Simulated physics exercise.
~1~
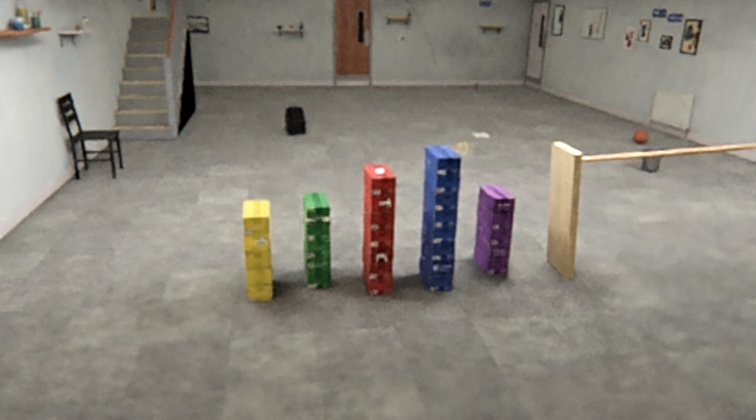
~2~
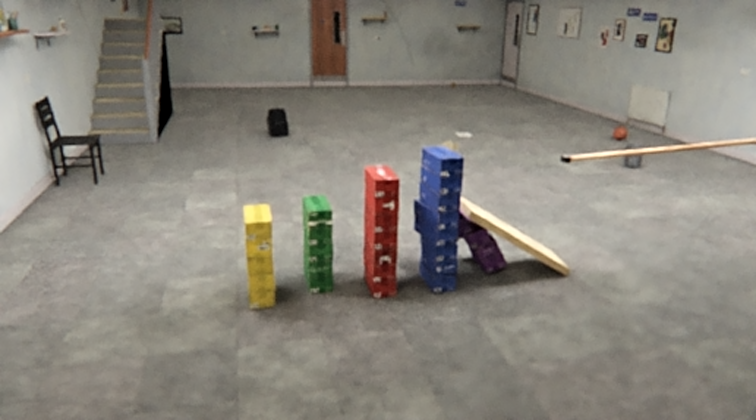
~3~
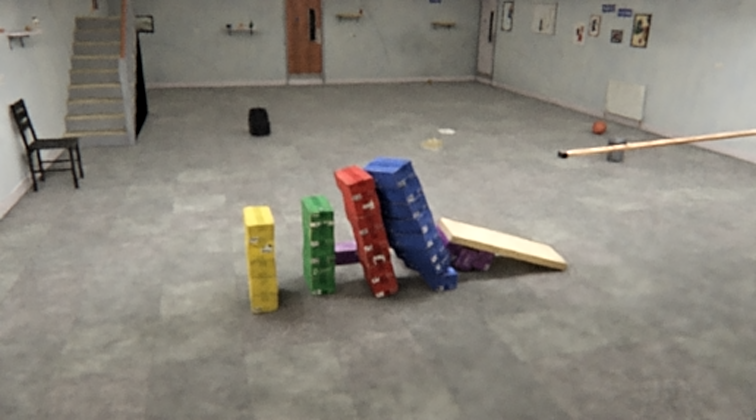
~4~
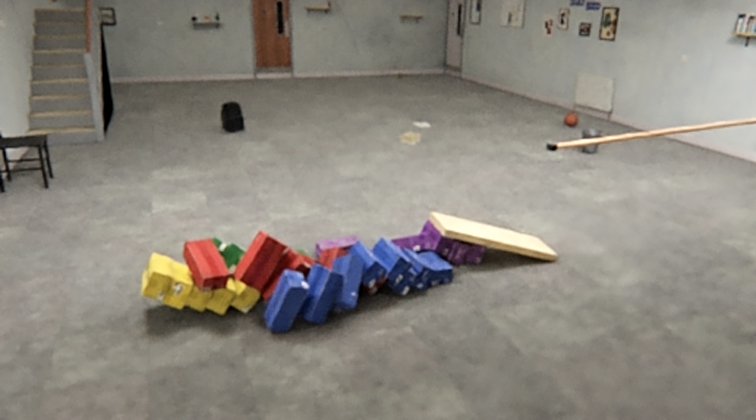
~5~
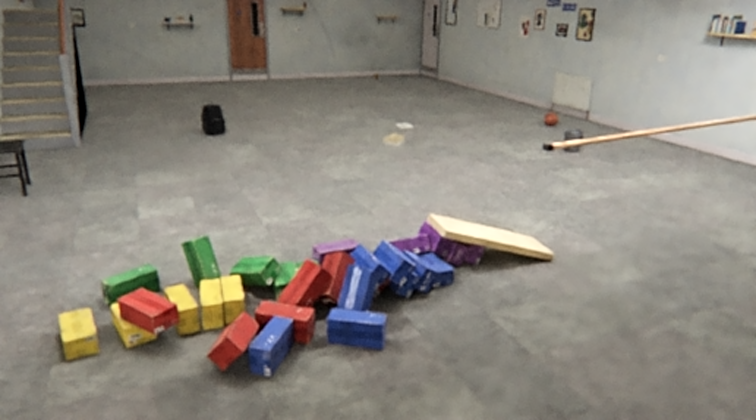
At the start, five stacks of boxes, yellow, green, red, blue and purple from left to right, stand on a grey floor beside an upright wooden board, with a long pole reaching in from the right near its top. The board tips left into the purple stack, which breaks up against the tall blue one. Blue then leans left alongside red while the board slides lower. Red and blue topple, and the green and yellow stacks go down too. Boxes spill leftward across the floor, and all five stacks end in a scattered heap, the board resting slanted on purple boxes.
